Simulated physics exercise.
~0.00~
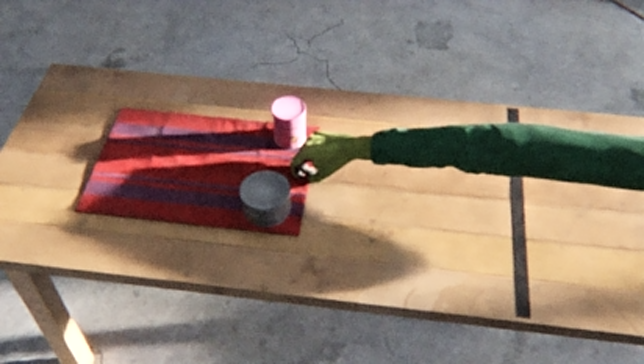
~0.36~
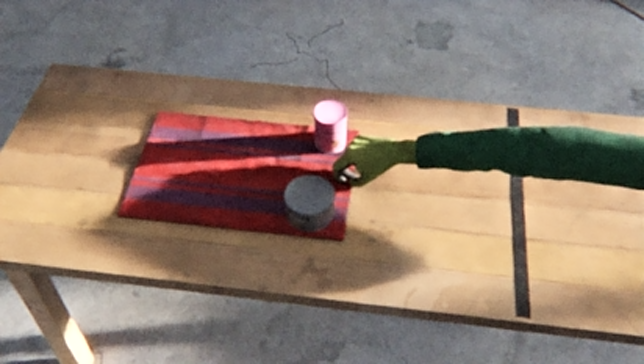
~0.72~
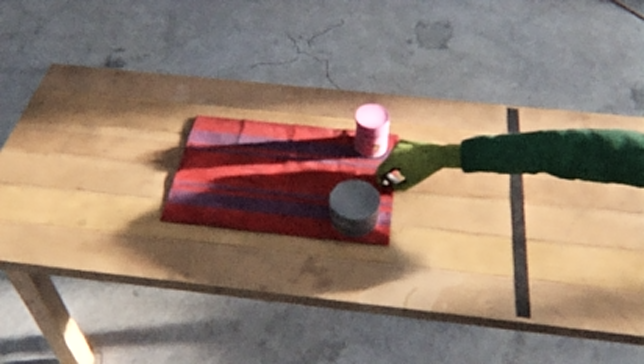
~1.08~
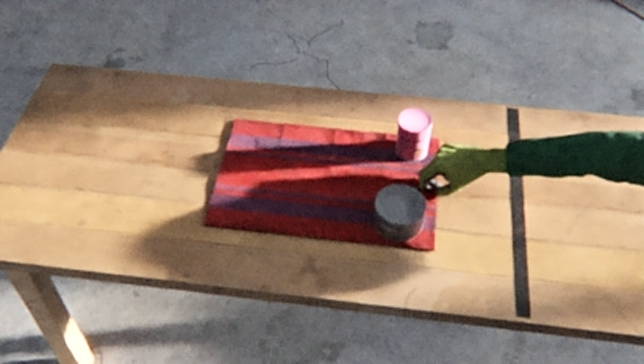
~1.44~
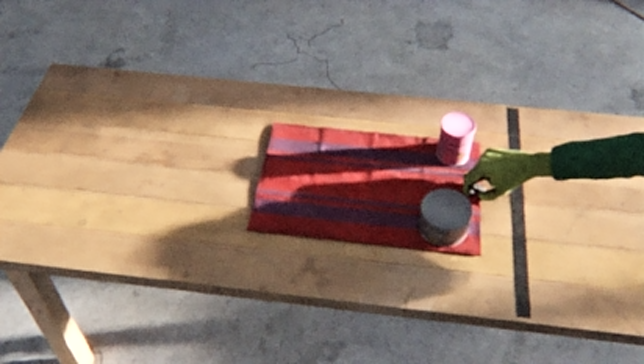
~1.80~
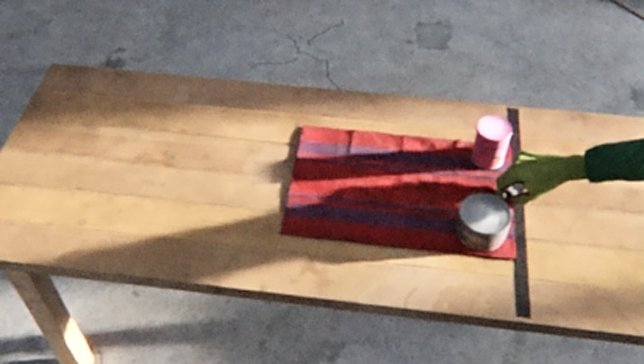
At first, a red tea towel lies toward the left of a wooden table, with a pink tin and a grey tub standing near its right edge. A hand in a green sleeve holds that edge and pulls the cloth steadily to the right, toward a dark strip of tape across the table. The tin and the tub ride along with it, both staying upright as they pass the middle of the table. The hand keeps drawing until the towel's hem comes up to the tape. There, the tin and the tub are still standing on the cloth.
